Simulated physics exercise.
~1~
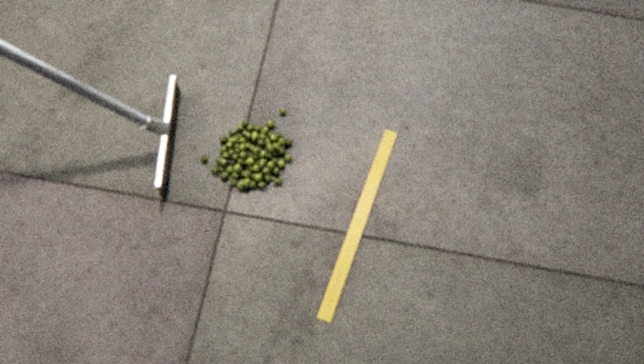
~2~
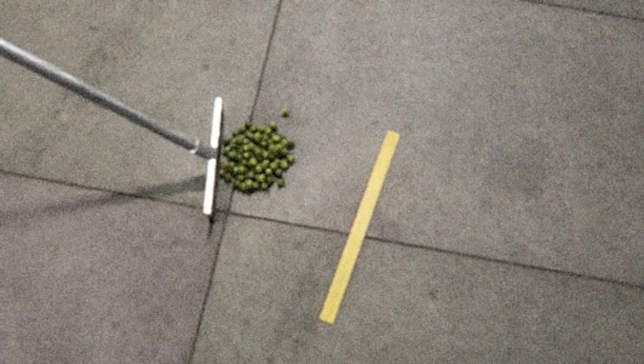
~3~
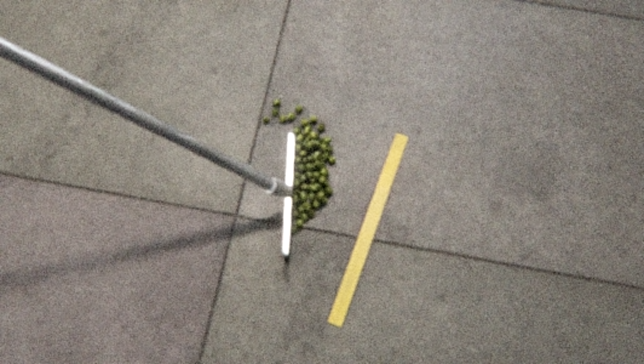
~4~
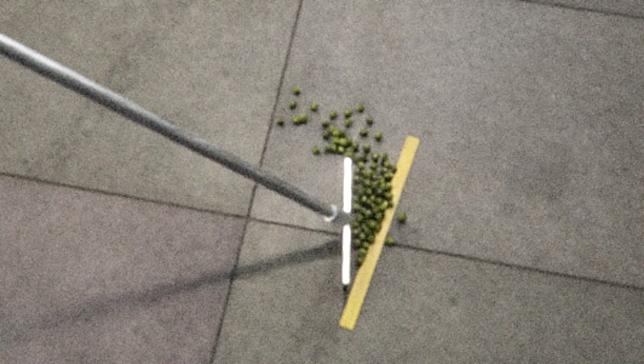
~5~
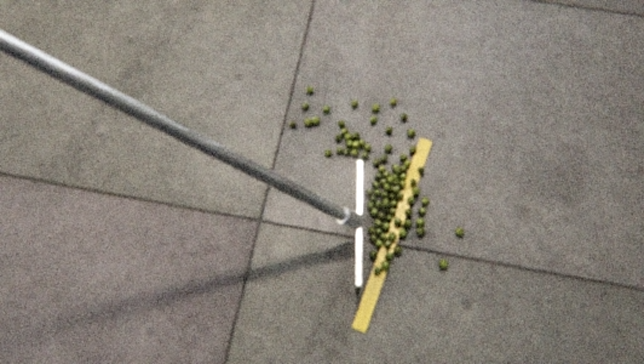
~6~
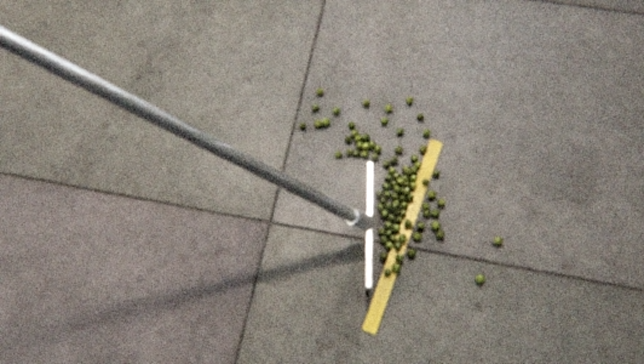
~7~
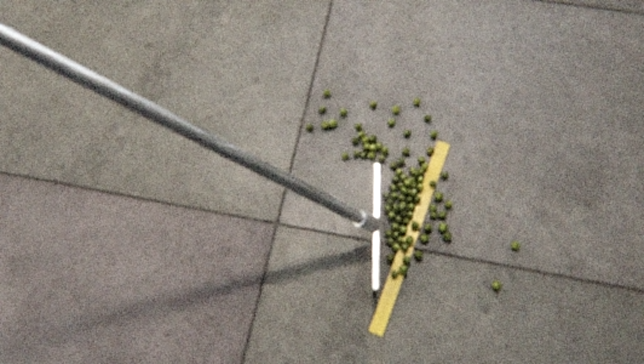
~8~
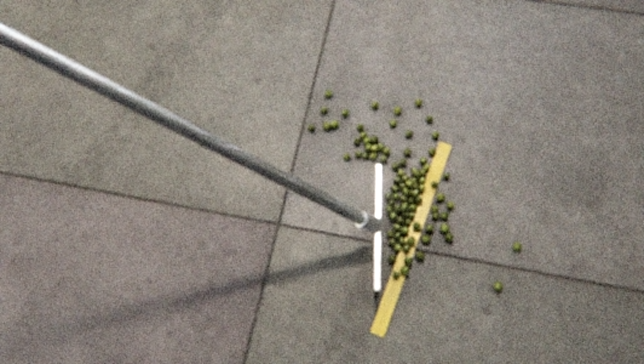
On a grey paved floor, a squeegee on a long metal handle pushed a pile of small green olives right towards a slanted yellow strip, where they spread out, some reaching or crossing it, before the blade stopped just short with many still beside it.
